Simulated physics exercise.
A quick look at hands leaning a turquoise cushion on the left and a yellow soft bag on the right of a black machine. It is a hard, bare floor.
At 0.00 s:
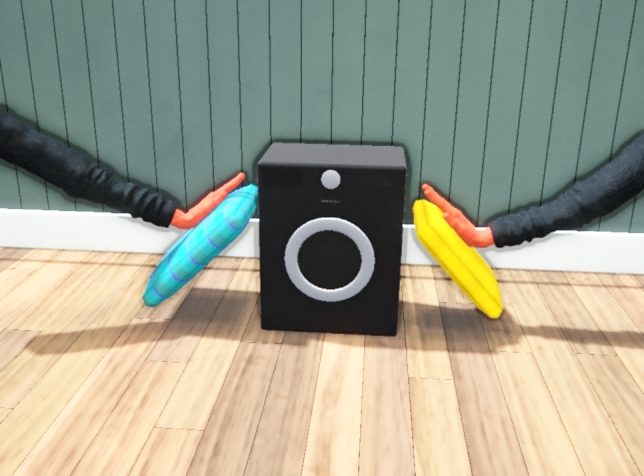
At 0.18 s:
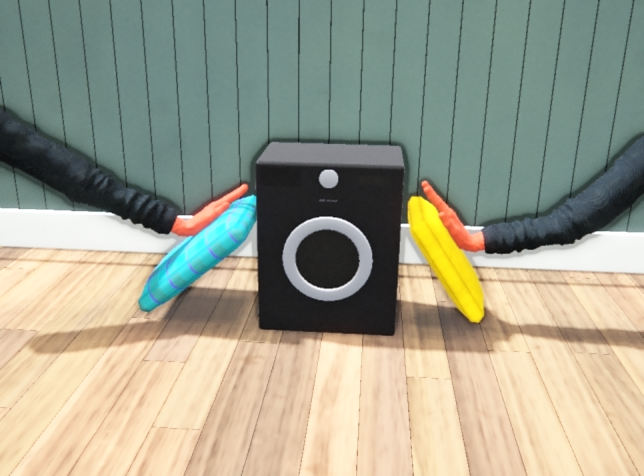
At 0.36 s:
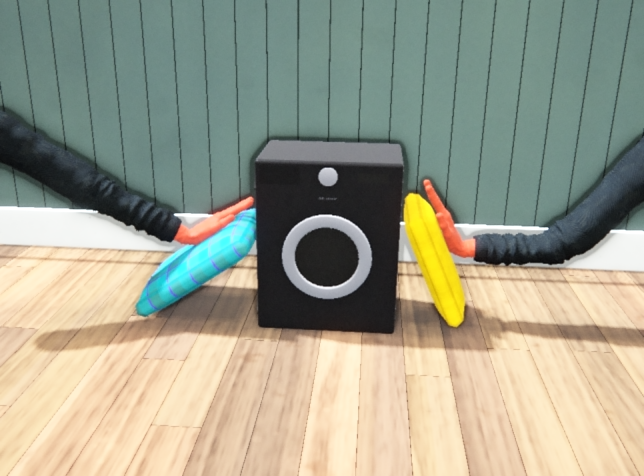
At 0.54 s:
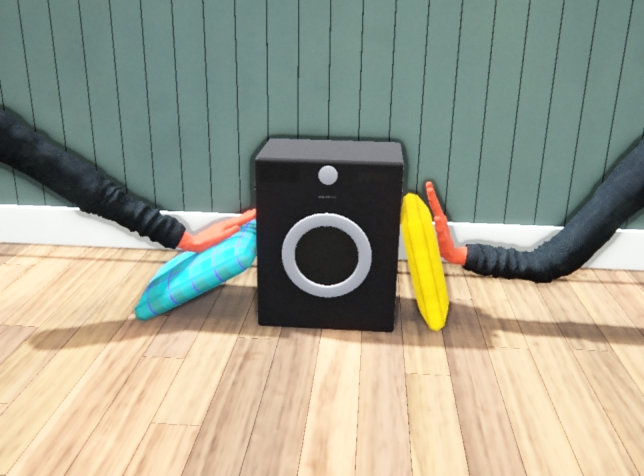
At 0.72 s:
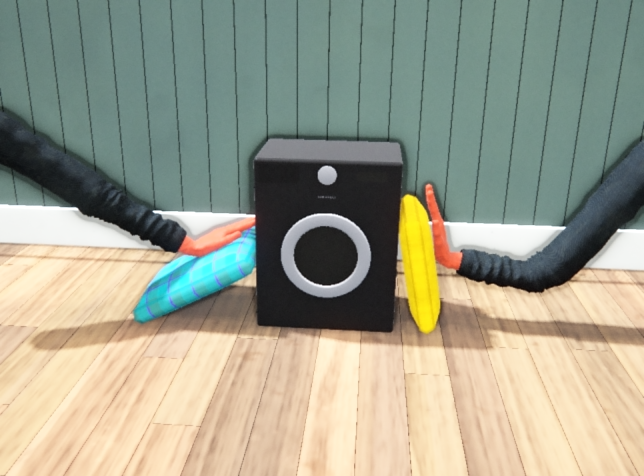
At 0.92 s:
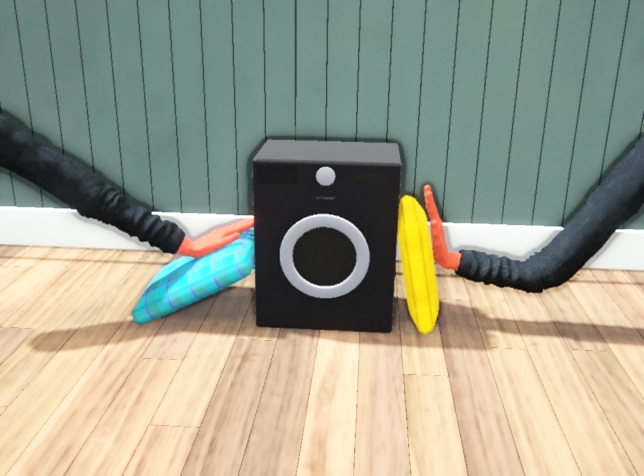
On a bare wooden floor by a green panelled wall, two hands press a turquoise cushion and a yellow soft bag against opposite sides of a black machine. The cushion on the left slants gradually lower as its foot slides slightly outward, while the bag's foot slides inward until it leans almost upright.
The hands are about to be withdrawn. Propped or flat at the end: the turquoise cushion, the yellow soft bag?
As it turns out, the turquoise cushion slumps to the floor and the yellow soft bag remains propped up.
After 1.24 s, cushion flat on the floor near (199, 291); soft bag propped as before near (416, 263).
In the end, cushion flat on the floor near (200, 292); soft bag propped as before near (416, 263). The turquoise cushion slides down flat and the yellow soft bag keeps leaning.
